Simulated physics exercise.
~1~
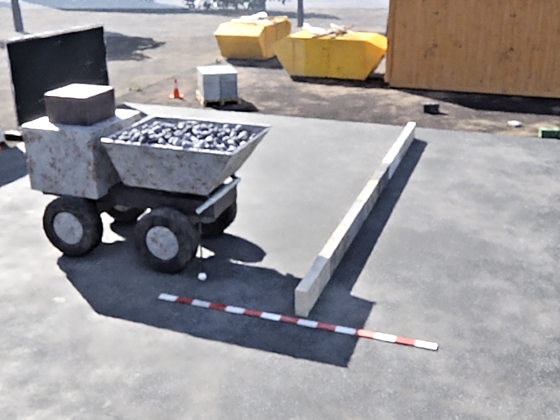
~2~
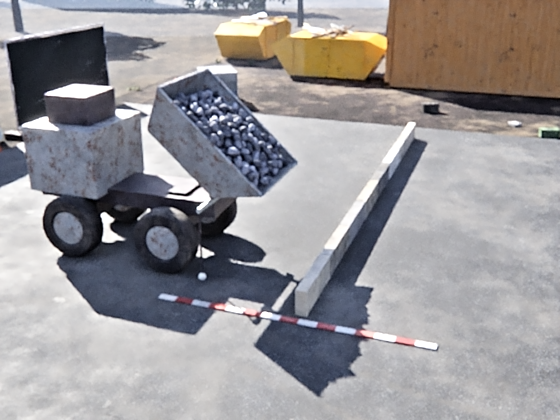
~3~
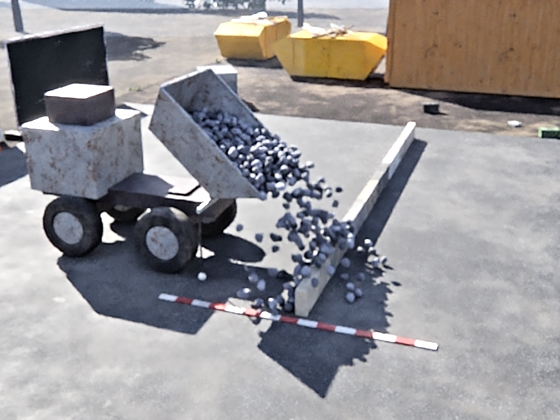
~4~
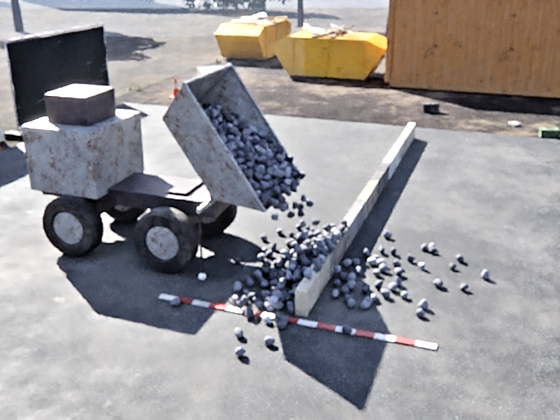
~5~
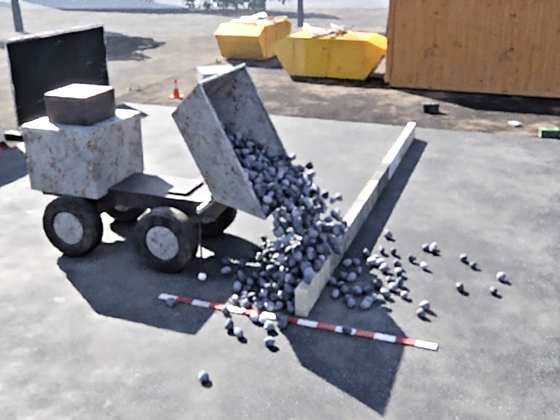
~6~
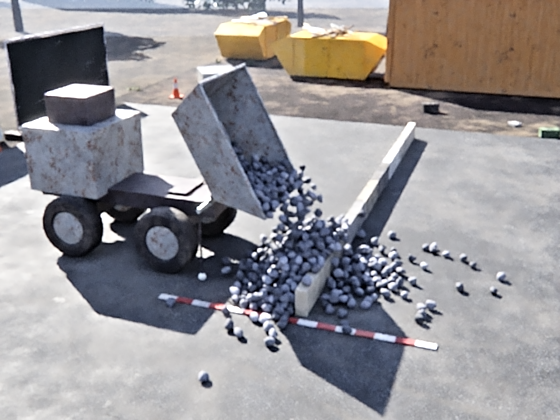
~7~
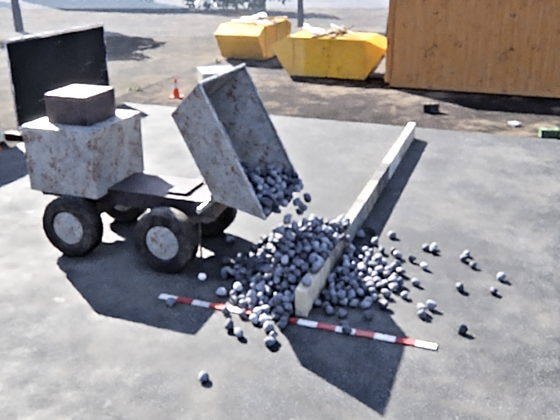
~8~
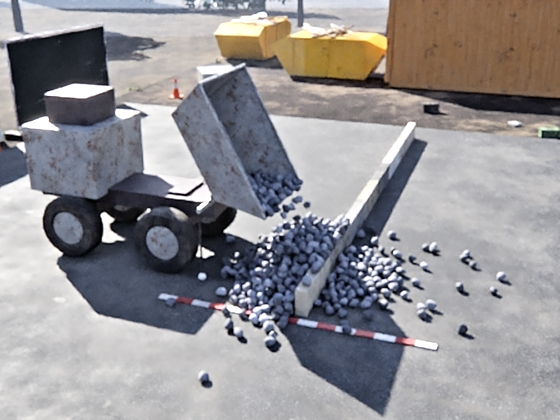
A small dumper tipped its skip forward in two stages and poured smooth grey stones onto the paving, where most piled up against a low kerb while some spilled over it and scattered to the right, leaving a few still in the raised skip.
